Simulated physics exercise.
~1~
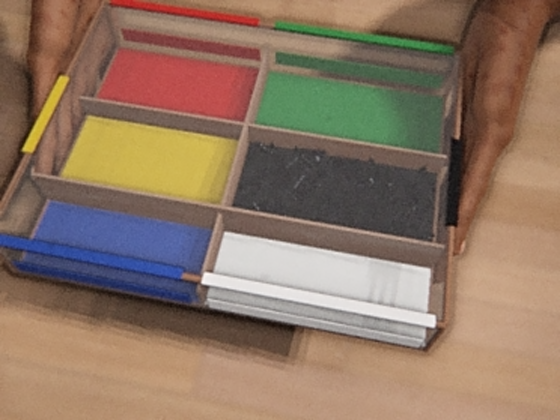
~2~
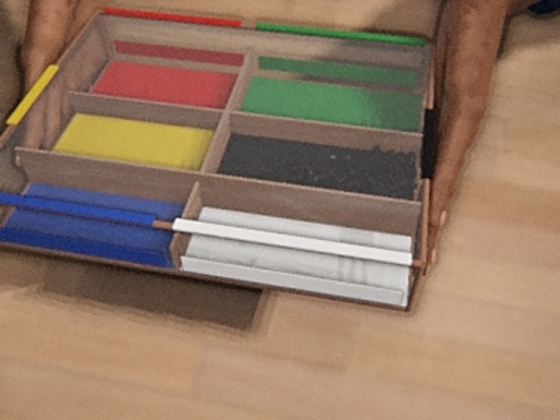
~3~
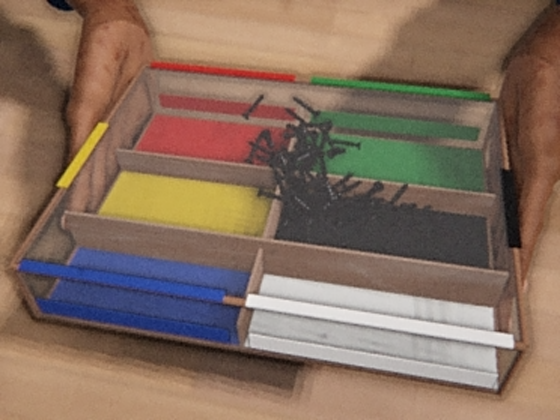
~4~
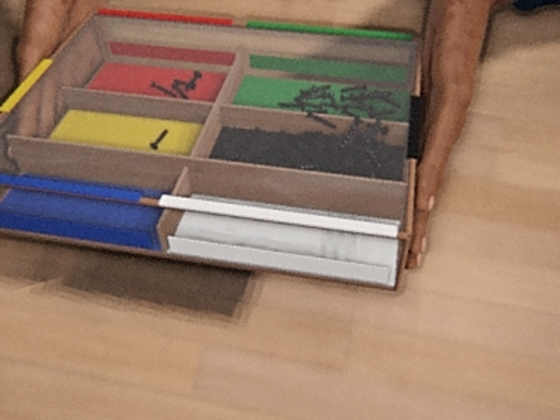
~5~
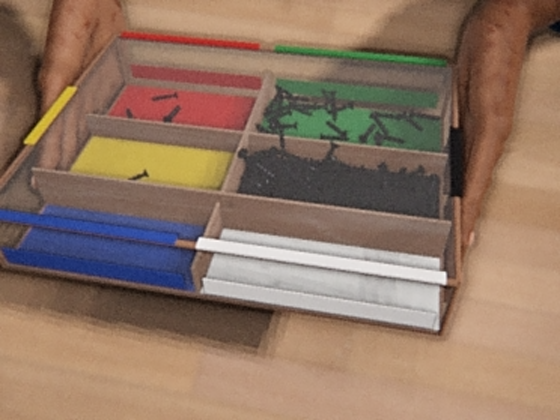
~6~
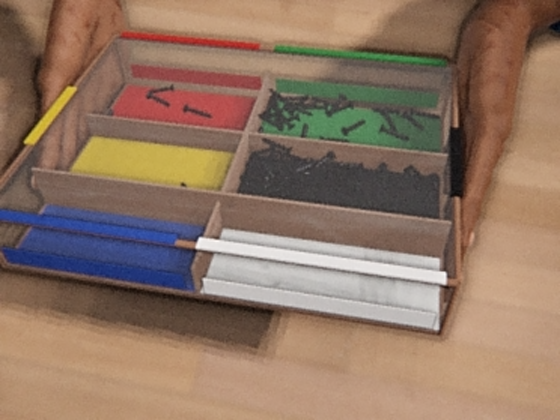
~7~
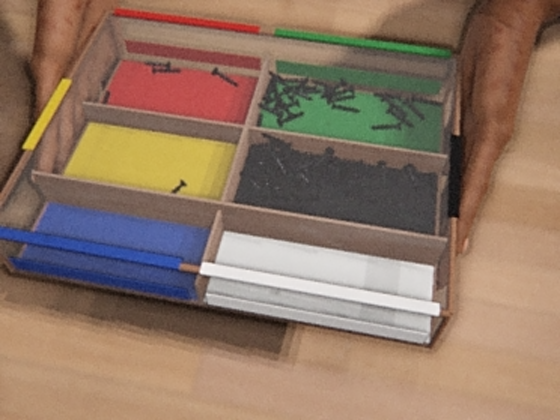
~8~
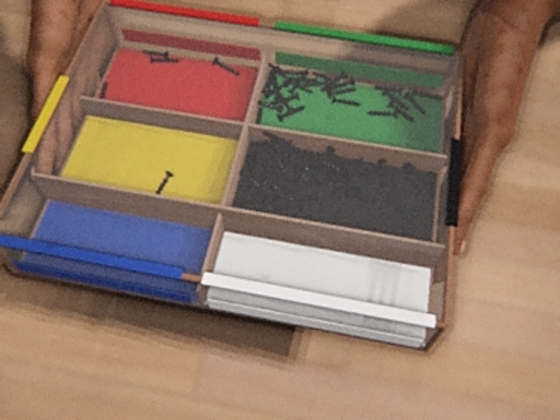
Hands shaking and tilting a clear-lidded box of coloured compartments, black screws scattering, then levelling it with most in black and green.
